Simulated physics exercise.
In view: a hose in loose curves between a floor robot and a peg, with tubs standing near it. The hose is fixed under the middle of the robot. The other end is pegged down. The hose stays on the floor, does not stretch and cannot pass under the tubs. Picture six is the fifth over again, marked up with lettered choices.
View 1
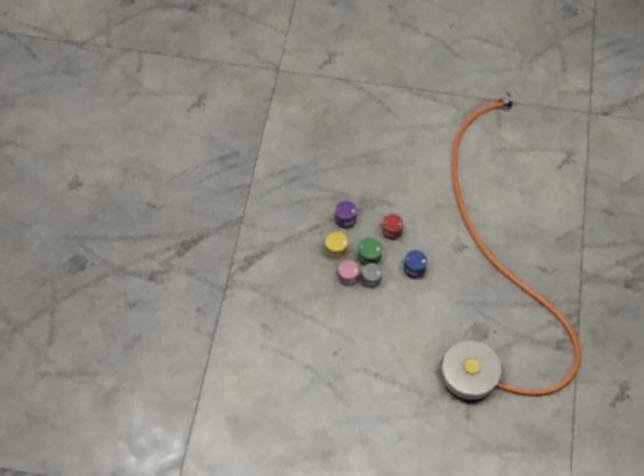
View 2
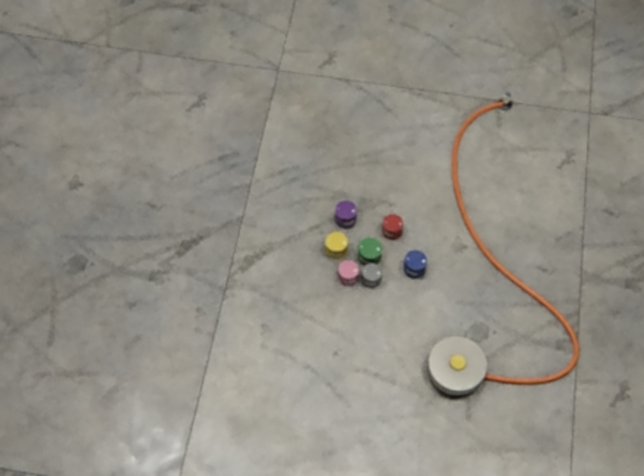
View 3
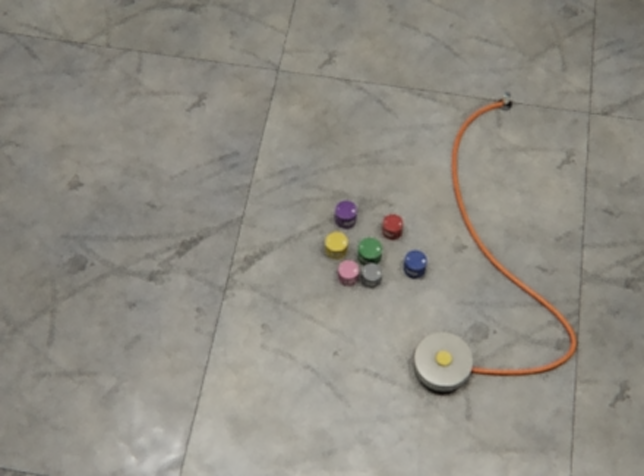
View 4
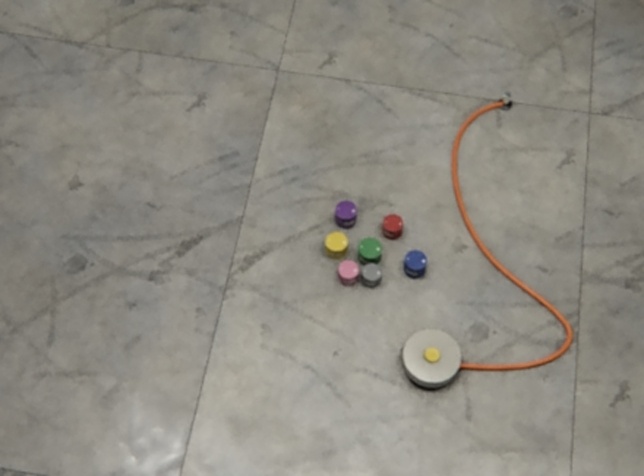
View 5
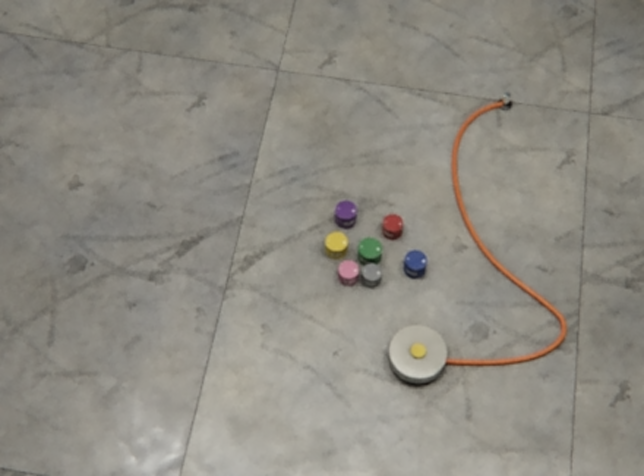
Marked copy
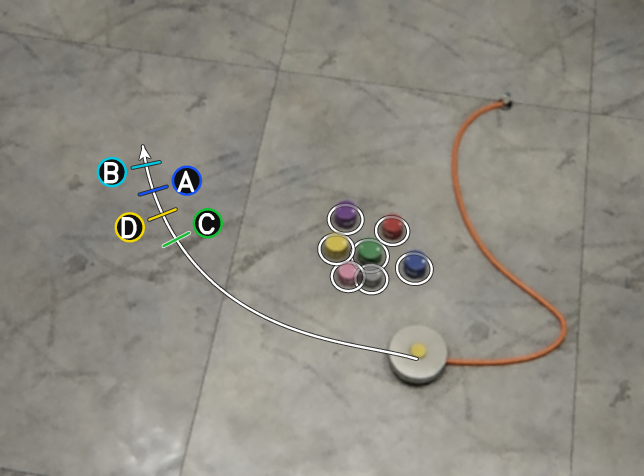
A round grey robot with a yellow centre, attached to an orange hose pegged at the upper right, starts at the lower right of a tiled floor. It slides a short way left and slightly up, drawing the hose's lower bend along, while the coloured tubs nearby stay still.
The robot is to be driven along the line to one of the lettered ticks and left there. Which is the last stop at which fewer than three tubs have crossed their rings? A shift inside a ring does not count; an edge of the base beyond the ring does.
As far as tick C.
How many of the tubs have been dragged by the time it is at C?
One.
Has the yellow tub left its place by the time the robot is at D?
No.
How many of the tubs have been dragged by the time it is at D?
Four.
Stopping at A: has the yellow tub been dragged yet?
Yes.
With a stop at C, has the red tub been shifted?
No.
On the marked copy, A at (153, 191); B at (146, 165); C at (176, 239); D at (163, 214); the route from (417, 359) via (221, 289) to (143, 146).
With C. Early on, robot (316, 332).
Further on, robot (227, 290).
At the end, robot (175, 235); blue tub (408, 259); one over the rings.
As for the rest, A has five over the rings; B has seven over the rings; D has four over the rings.
